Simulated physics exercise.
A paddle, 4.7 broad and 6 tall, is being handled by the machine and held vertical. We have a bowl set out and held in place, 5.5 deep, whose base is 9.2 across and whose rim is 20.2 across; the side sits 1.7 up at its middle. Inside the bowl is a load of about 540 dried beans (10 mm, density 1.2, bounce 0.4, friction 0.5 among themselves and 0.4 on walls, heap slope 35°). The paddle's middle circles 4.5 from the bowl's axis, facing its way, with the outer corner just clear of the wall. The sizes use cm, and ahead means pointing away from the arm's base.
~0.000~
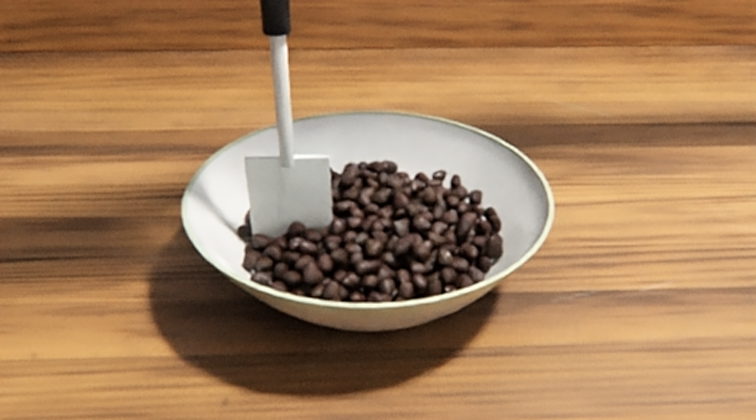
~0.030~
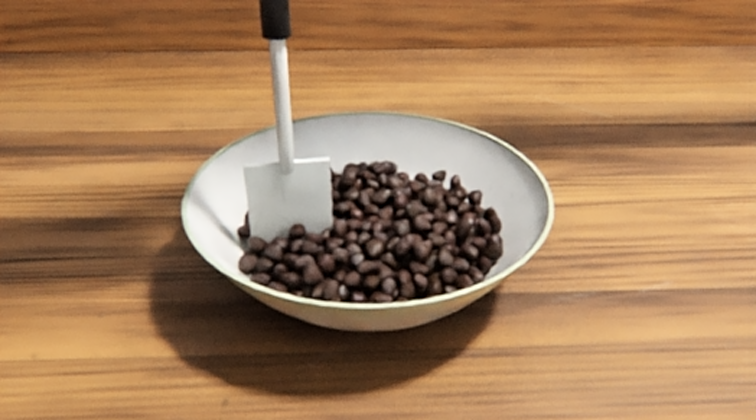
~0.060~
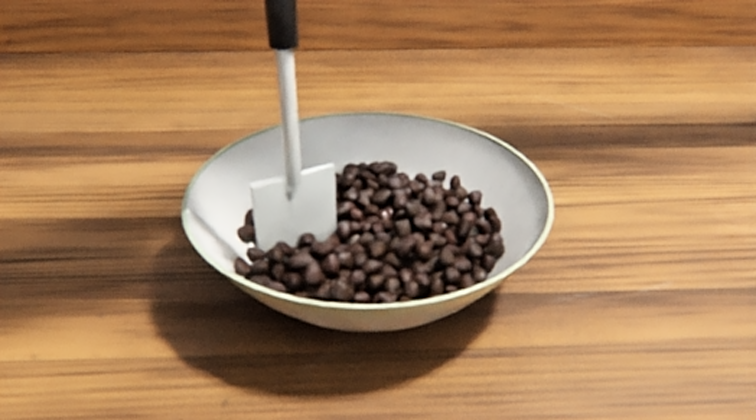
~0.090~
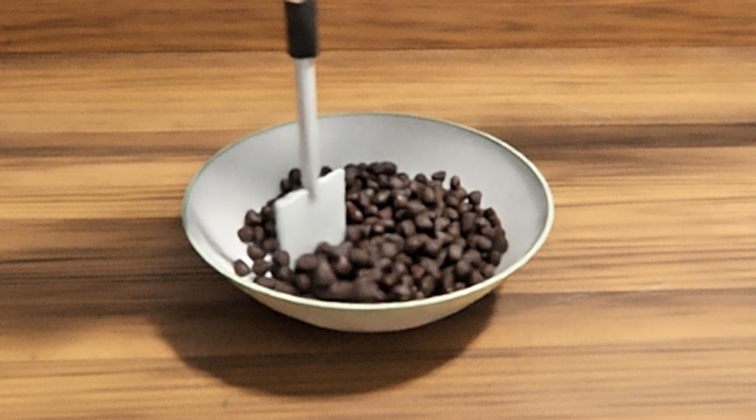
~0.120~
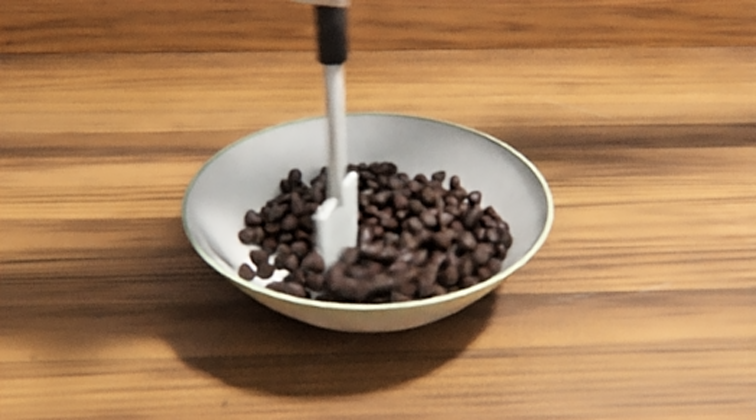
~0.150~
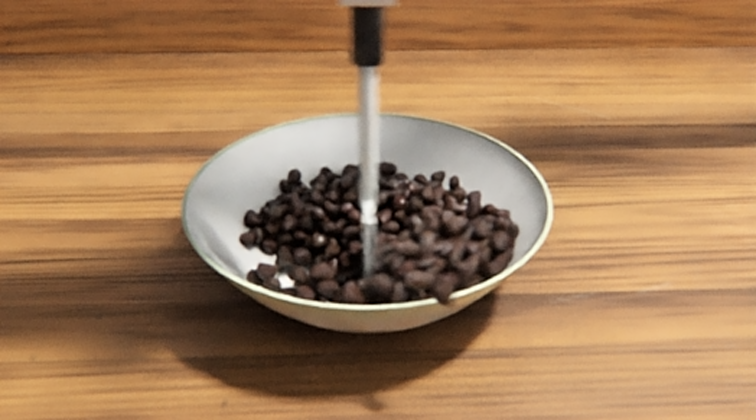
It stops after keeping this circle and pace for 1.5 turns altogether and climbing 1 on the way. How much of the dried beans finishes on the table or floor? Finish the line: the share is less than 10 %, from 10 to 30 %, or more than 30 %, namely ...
The share is from 10 to 30 %.
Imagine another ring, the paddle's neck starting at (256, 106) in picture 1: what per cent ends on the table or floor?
Close to 10 in a hundred.
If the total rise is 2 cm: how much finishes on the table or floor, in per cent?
Result: Roughly 15 %.
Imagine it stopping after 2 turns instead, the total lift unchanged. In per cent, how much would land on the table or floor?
Then some 25 per cent.
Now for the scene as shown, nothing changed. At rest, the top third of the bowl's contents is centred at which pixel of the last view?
(429, 215).
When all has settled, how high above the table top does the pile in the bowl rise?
Height: Roughly 5.5 cm.
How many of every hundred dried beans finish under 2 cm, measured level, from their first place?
Around 10 in a hundred, roughly.
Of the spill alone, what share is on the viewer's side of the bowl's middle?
Some 30 per cent.
After 0.41 s, 264° round, highest piece 8 above the table; 484 in the bowl, 25 on the table or floor, 29 in flight or on the tool.
After 0.66 s, 79° round, highest piece 7 above the table; 443 in the bowl, 90 on the table or floor, 5 in flight or on the tool.
After 0.99 s, 180° round, highest piece 5 above the table; 436 in the bowl, 102 on the table or floor.
After 1.69 s, 180° round, highest piece 5 above the table; 436 in the bowl, 102 on the table or floor.
In the end, 436 in the bowl, 102 on the table or floor. That is 19 % on the table or floor.
